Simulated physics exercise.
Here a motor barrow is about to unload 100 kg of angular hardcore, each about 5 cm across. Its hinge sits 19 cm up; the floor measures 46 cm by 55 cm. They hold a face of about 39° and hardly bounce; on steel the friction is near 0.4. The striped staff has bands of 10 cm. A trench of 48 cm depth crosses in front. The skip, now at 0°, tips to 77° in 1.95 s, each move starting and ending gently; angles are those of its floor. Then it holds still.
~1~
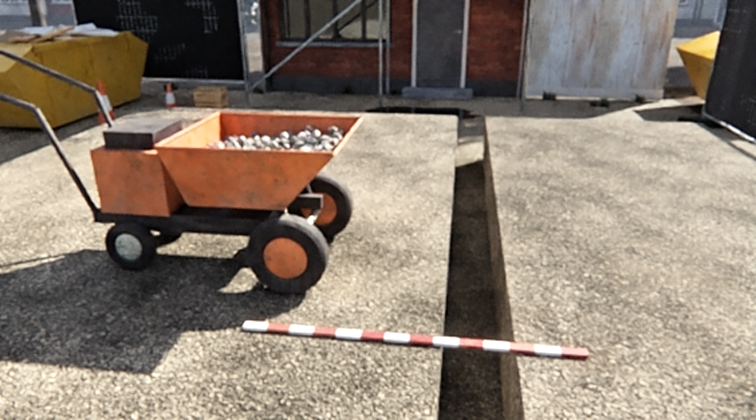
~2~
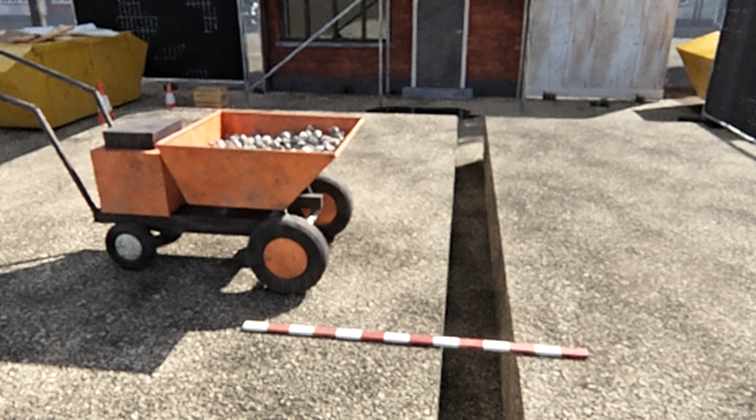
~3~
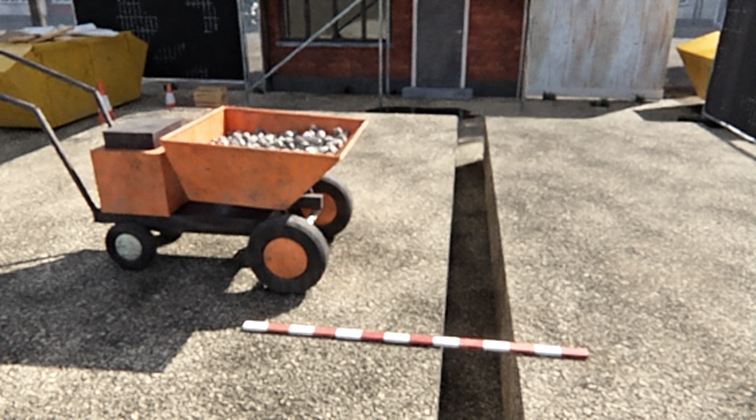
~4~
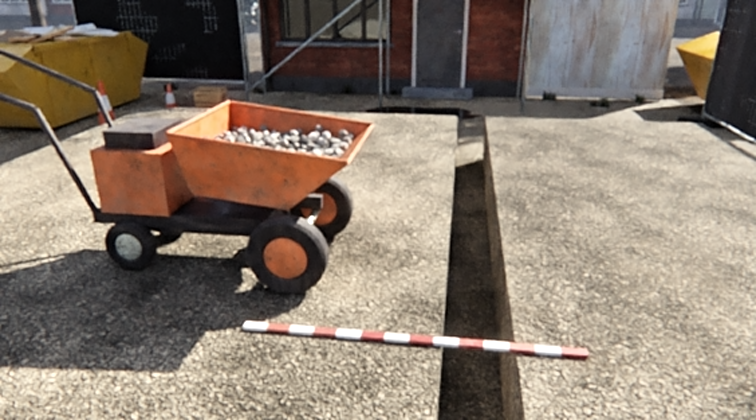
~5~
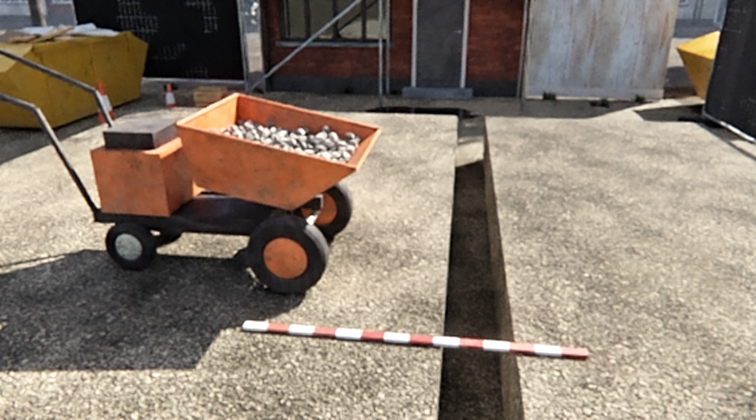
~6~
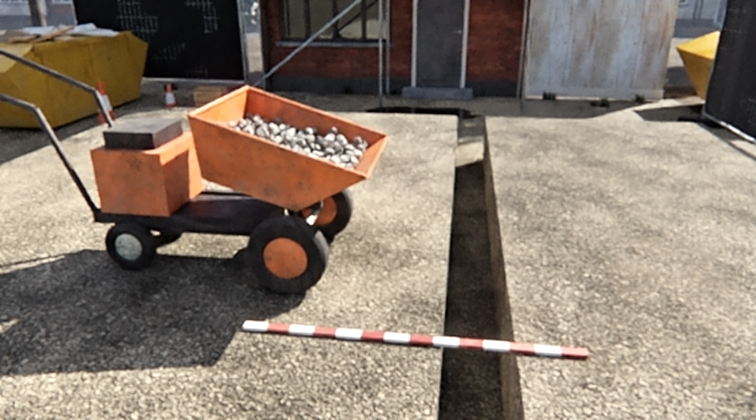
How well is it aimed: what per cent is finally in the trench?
About 35 per cent.
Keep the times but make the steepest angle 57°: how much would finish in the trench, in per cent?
Then about 5 per cent.
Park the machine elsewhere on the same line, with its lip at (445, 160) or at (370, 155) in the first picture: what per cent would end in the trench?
About 5 and 100 per cent.
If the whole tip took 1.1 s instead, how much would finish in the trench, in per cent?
It would be near 40 per cent.
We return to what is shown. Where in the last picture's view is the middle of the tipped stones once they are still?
Their middle is at about (467, 342).
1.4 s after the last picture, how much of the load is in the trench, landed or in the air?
Some 20 per cent.
Then, 0.9 s after the last picture the floor is at 65°, 100 % in the skip; the foremost stones are at (406, 231).
Then, 1.4 s after the last picture the floor is at 77°, 64 % in the skip, 15 % short of the trench, 20 % in the trench; the foremost stones are at (496, 320).
Then, 1.8 s after the last picture the floor is at 77°, 50 % in the skip, 18 % short of the trench, 33 % in the trench; the foremost stones are at (496, 347).
Then, 3.8 s after the last picture the floor is at 77°, 48 % in the skip, 17 % short of the trench, 35 % in the trench; the foremost stones are at (496, 348).
